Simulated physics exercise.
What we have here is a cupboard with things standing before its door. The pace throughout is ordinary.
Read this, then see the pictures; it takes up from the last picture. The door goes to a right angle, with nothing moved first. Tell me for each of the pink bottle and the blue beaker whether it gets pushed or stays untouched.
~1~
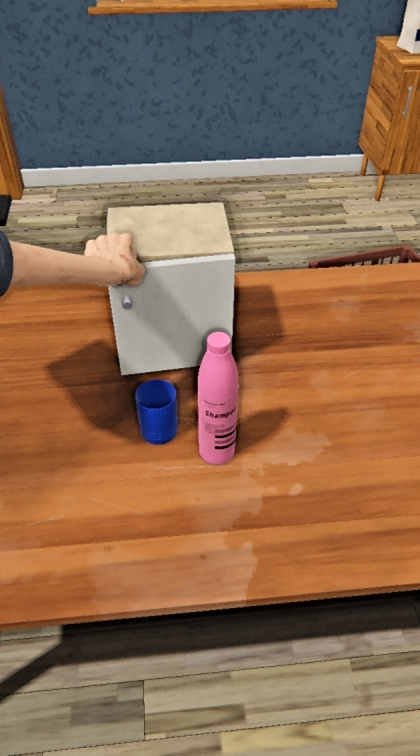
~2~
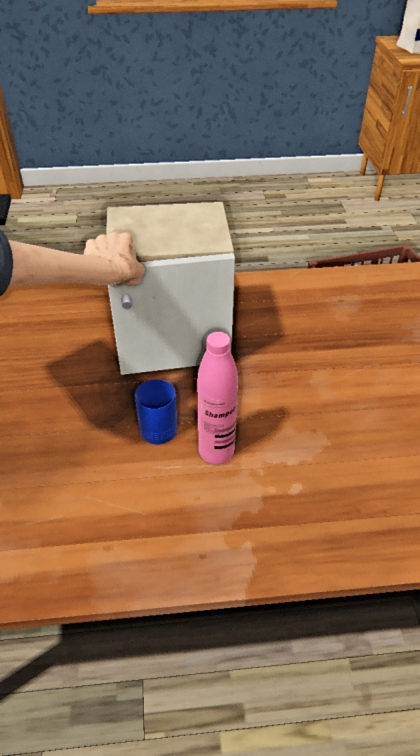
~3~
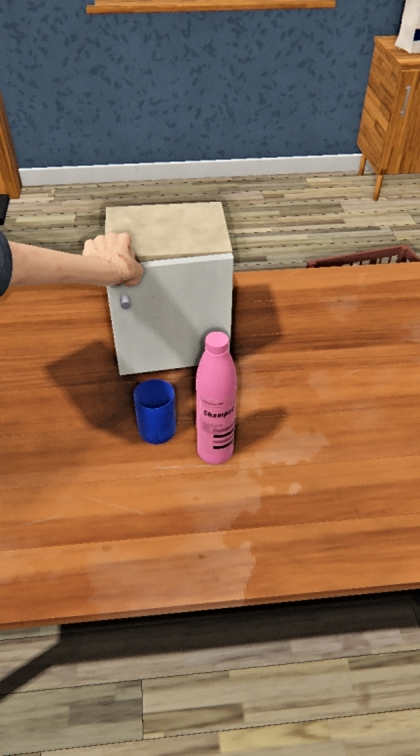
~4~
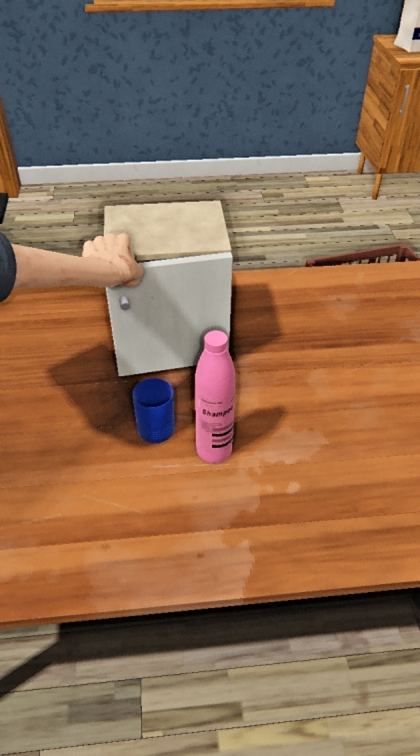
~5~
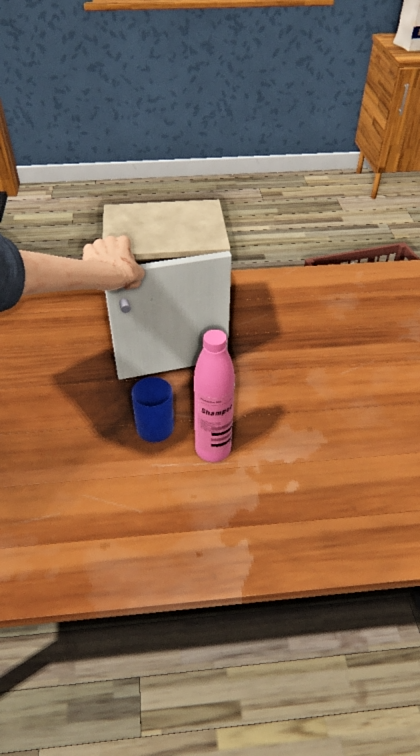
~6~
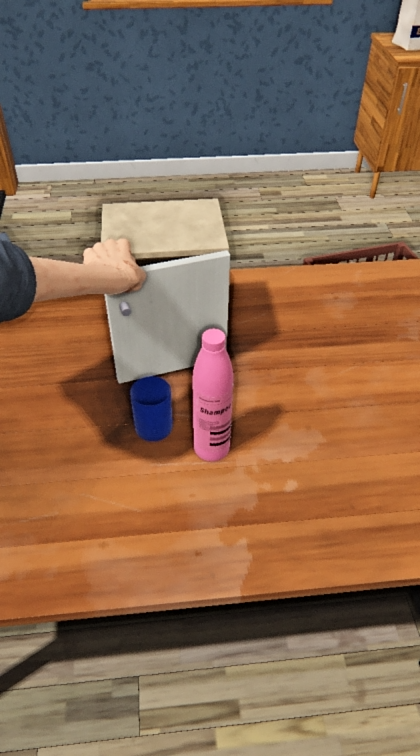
Outcome: The pink bottle gets pushed, the blue beaker gets pushed.
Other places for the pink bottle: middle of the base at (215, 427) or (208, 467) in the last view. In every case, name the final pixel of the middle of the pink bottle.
Around (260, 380) for the first, around (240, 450) for the second.
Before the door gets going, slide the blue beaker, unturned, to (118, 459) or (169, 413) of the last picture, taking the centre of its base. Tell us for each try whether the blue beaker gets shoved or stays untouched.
Taking the two spots in the order given, the blue beaker goes unhit and then takes a hit.
Then, 0.90 s past the last view, door 51° open; pink bottle moving near (216, 398); blue beaker travelled about its own width near (176, 427).
Then, 1.20 s past the last view, door 64° open; pink bottle travelled a little near (227, 402); blue beaker travelled about its own width near (187, 443).
Finally, the pink bottle gets knocked, near (263, 407); the blue beaker gets knocked, near (188, 445).
